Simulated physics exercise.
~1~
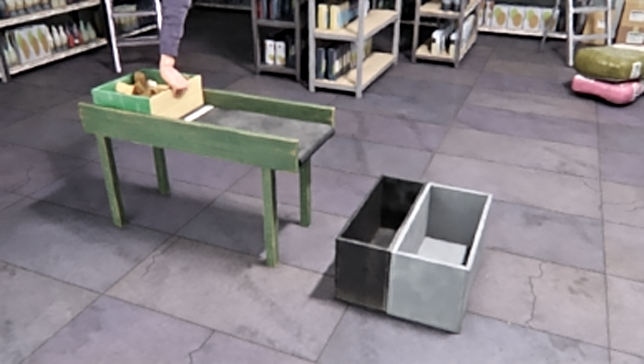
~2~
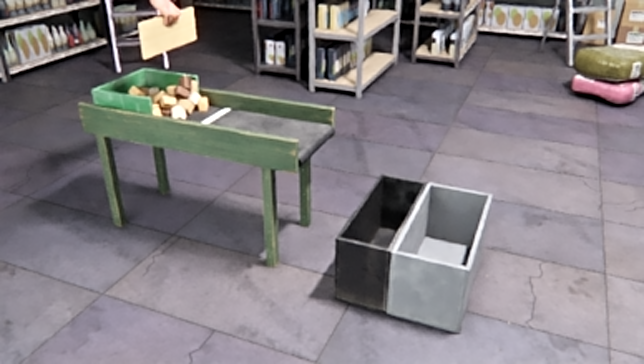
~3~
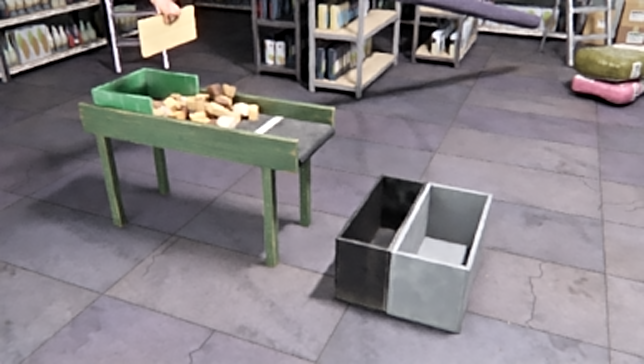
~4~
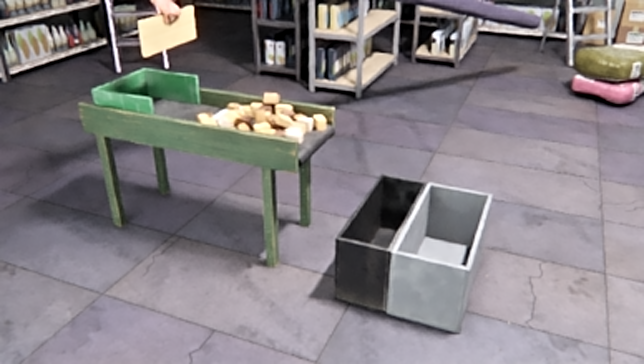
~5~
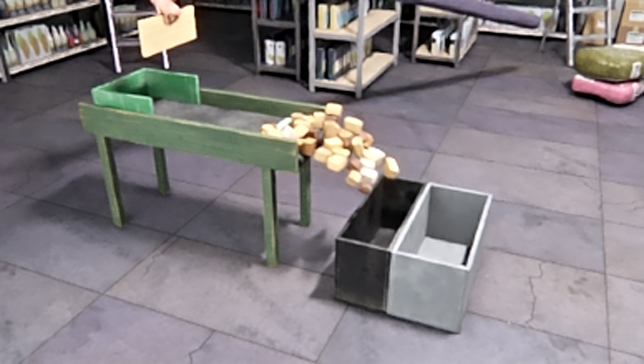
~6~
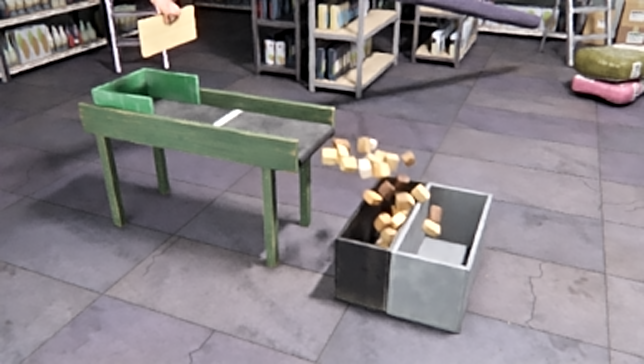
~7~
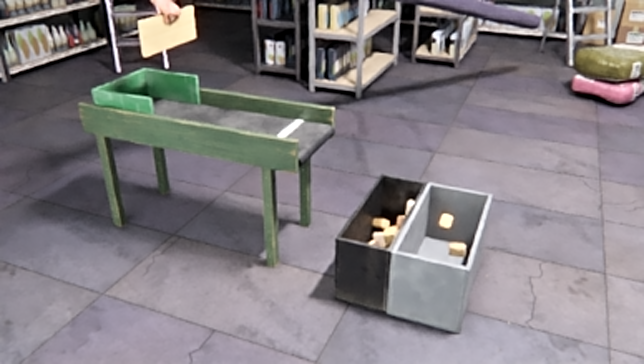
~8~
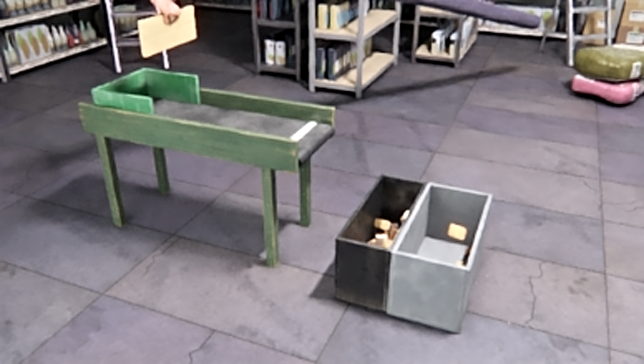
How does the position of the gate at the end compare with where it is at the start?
At the start the gate stands upright at the open side of the green pen, holding the blocks in. By the end it is held up in a hand, well above the pen and slightly to the left of where it began.
Wooden blocks ride right along a belt after a hand lifts the gate of a green pen, then spill off the end in a loose shower, most dropping into the black bin and a few into the grey tub beyond it.
